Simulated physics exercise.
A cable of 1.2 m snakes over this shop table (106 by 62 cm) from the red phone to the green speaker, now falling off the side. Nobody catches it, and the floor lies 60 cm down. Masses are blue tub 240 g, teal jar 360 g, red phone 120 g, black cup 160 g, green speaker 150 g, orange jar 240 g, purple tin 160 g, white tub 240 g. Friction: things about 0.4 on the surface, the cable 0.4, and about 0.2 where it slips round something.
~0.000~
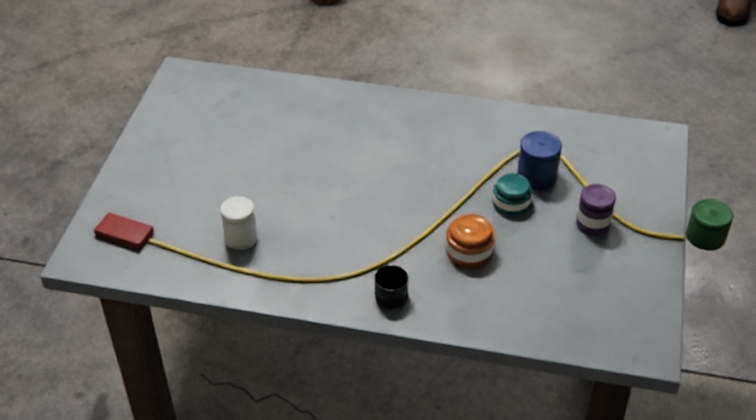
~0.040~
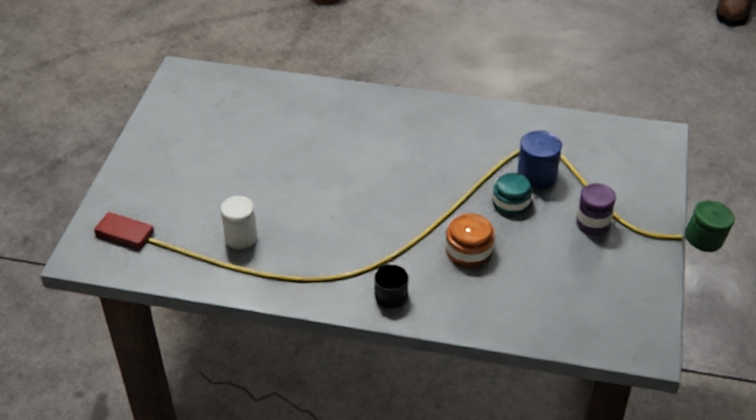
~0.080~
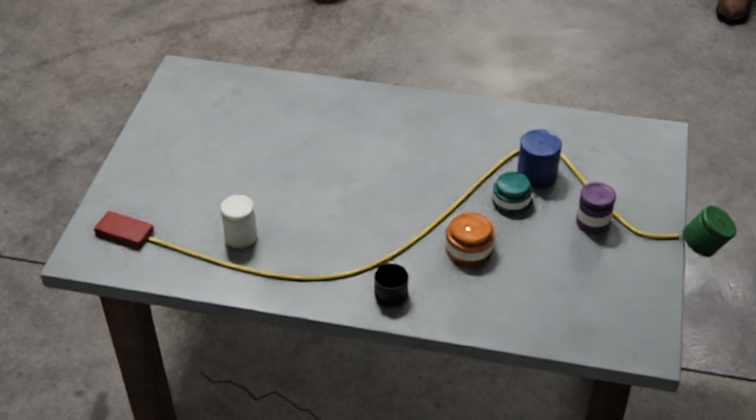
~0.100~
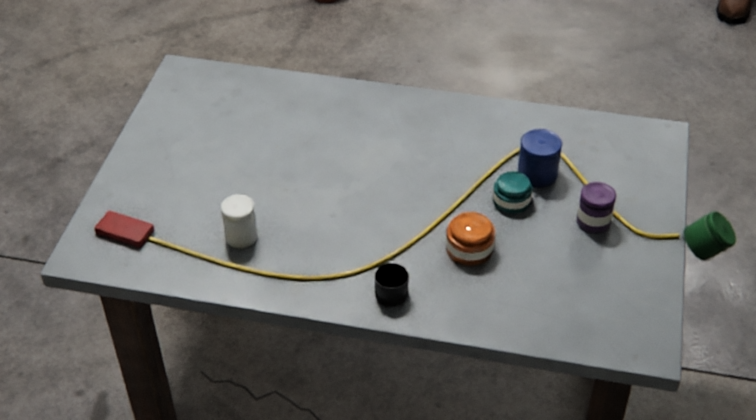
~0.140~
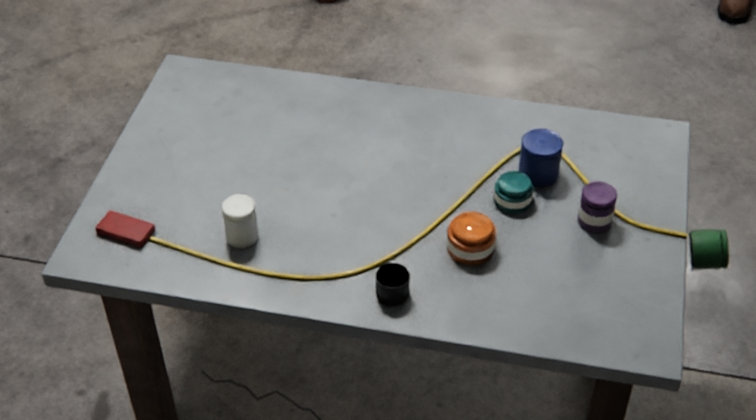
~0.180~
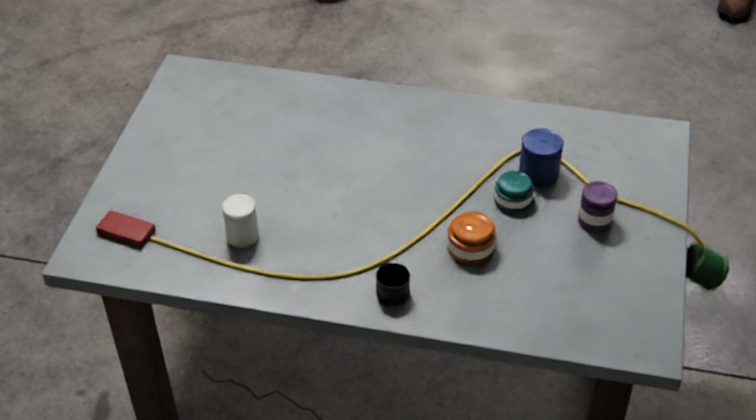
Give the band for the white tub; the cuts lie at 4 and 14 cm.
Verdict: The white tub stays in the low band.
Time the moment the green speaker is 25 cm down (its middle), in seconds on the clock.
That is: 0.44 s.
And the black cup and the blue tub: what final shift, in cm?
Black cup 0 cm, blue tub 2 cm.
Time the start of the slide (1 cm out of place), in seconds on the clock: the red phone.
About: Red phone 0.32 s.
By 0.4 s, the cable's tail end at (184, 236); green speaker over the edge, red phone 5 cm off its start, blue tub 1 cm off its start.
By 0.7 s, the cable's tail end at (196, 240); green speaker over the edge, red phone 8 cm off its start, blue tub 1 cm off its start.
By 0.9 s, the cable's tail end at (204, 241); green speaker over the edge, red phone 9 cm off its start at (176, 232), blue tub 1 cm off its start at (544, 146).
By 1.2 s, the cable's tail end at (212, 243); red phone 11 cm off its start, green speaker over the edge, blue tub 1 cm off its start.
By 2.4 s, the cable's tail end at (220, 244); white tub 0 cm off its start at (239, 203), red phone 12 cm off its start at (192, 235), green speaker over the edge, blue tub 1 cm off its start at (544, 146).
